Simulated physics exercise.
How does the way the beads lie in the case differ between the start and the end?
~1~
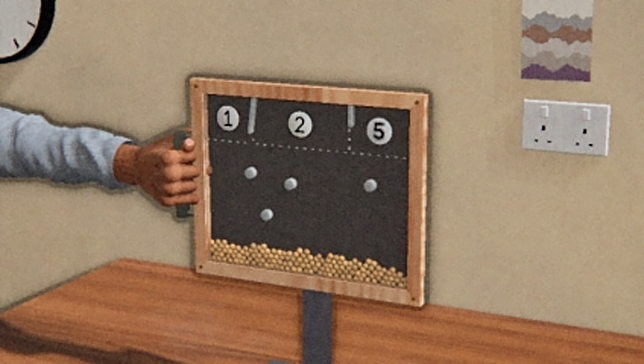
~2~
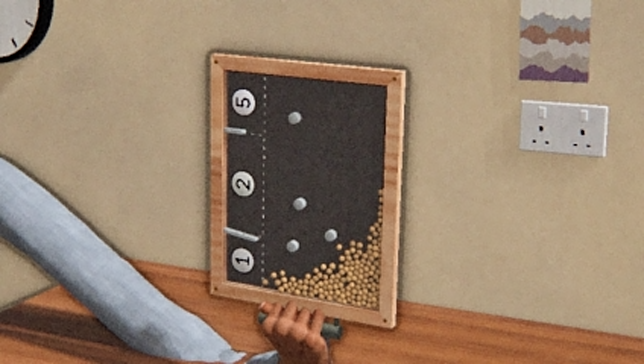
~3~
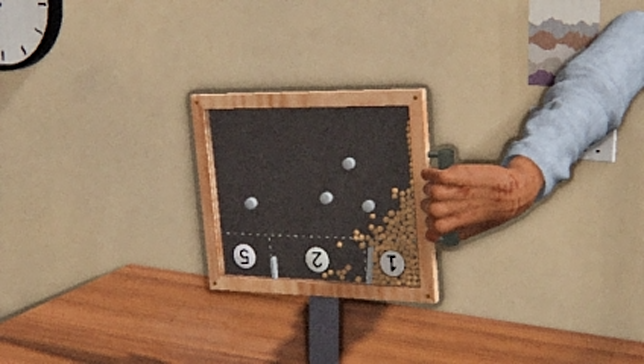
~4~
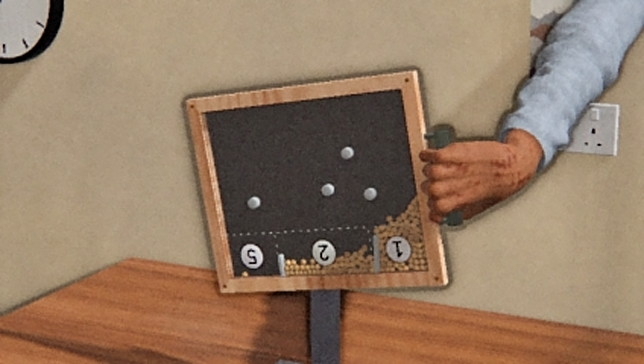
At the start the beads lie in a fairly even layer along the bottom, on the side opposite the numbered pockets. By the end they are heaped towards the lower right, around pocket one, and slope down across pocket two.
